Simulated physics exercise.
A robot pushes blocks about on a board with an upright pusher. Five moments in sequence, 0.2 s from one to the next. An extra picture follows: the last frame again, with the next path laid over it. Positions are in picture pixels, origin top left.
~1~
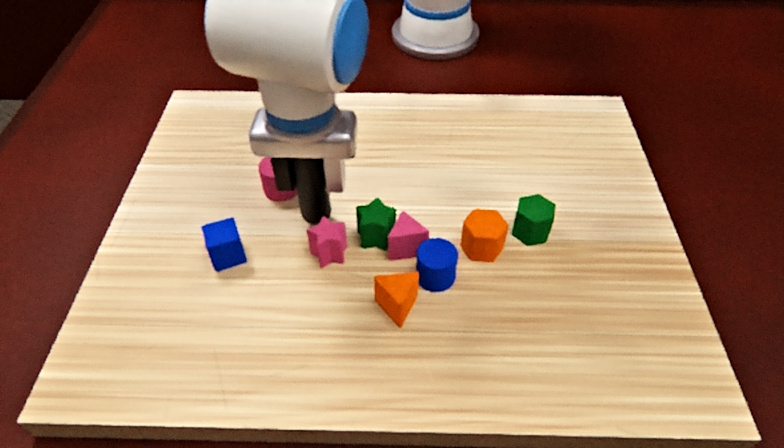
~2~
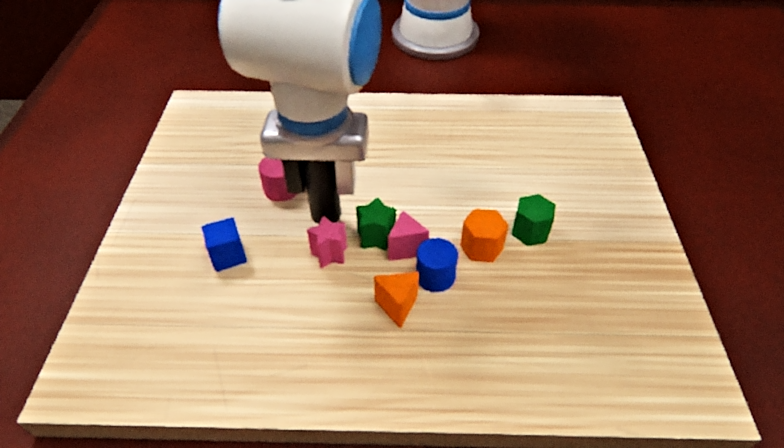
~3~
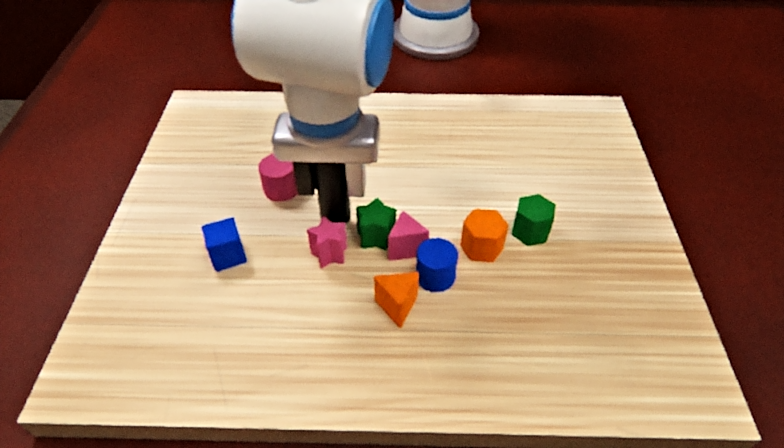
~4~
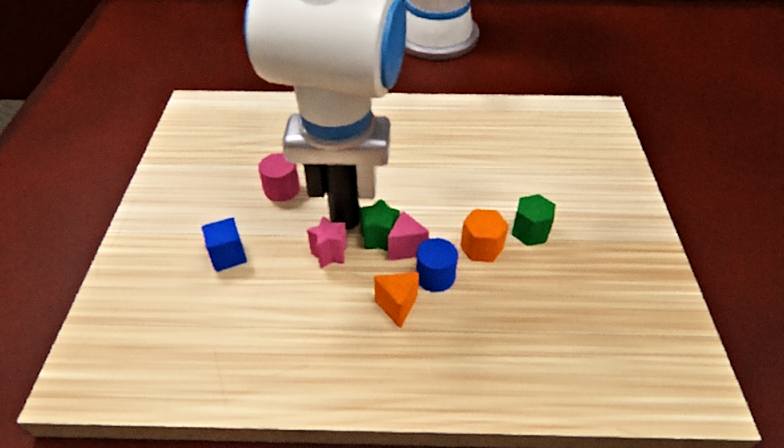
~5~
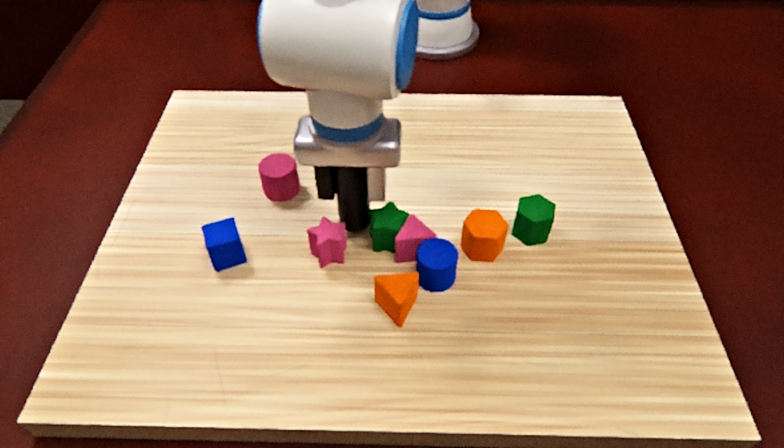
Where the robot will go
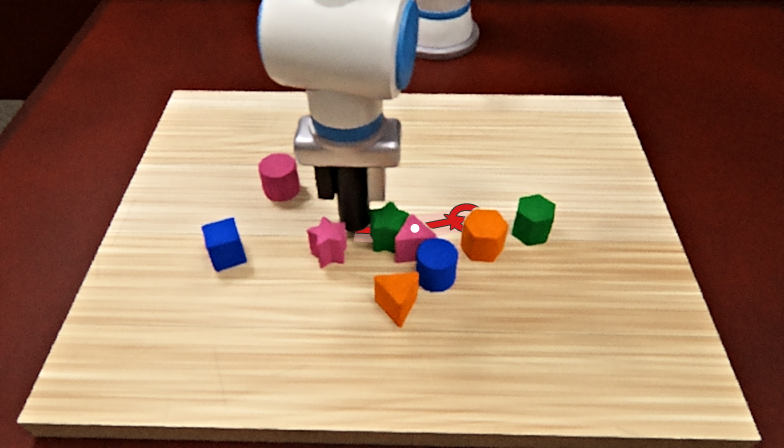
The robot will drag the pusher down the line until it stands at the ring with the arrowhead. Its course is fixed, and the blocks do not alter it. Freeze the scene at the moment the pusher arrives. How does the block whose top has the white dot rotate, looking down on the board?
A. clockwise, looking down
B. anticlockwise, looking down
My answer is option A.
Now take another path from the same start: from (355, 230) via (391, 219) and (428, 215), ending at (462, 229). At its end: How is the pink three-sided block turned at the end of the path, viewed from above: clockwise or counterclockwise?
That block twists clockwise.
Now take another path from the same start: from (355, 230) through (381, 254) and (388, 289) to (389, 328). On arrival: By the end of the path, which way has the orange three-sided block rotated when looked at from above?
Against the clock.
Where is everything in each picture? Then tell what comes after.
The first frame shows lower end of the pusher at (316, 214), tops of blocks, green star at (375, 212), pink three-sided block at (407, 225), blue cylinder at (438, 252), orange hexagonal block at (486, 222), green hexagonal block at (537, 207).
The second frame shows pusher at (326, 216), blocks as before.
The third frame shows pusher at (336, 218), blocks as before.
The fourth frame shows pusher at (346, 220), green star at (379, 213).
The fifth frame shows pusher at (355, 222), green star at (389, 215), pink three-sided block at (415, 228), blue cylinder at (438, 252), orange hexagonal block at (486, 222), green hexagonal block at (537, 207).
The drawn path runs from (355, 230) via (413, 229), ending at (468, 218); the dot is on the pink three-sided block.
What follows on the original path. One third of the way, pusher at (395, 223); green star at (429, 219); pink three-sided block at (453, 236); blue cylinder at (451, 262).
Two thirds of the way, pusher at (432, 217); green star at (459, 220), turned 45° clockwise; pink three-sided block at (469, 243), turned 45° clockwise; blue cylinder at (454, 266); orange hexagonal block at (500, 223), turned 20° anticlockwise.
At the end, pusher at (469, 210); green star at (479, 216), turned 90° clockwise; pink three-sided block at (472, 244), turned 55° clockwise; blue cylinder at (454, 267); orange hexagonal block at (519, 231), turned 25° anticlockwise; green hexagonal block not moved.
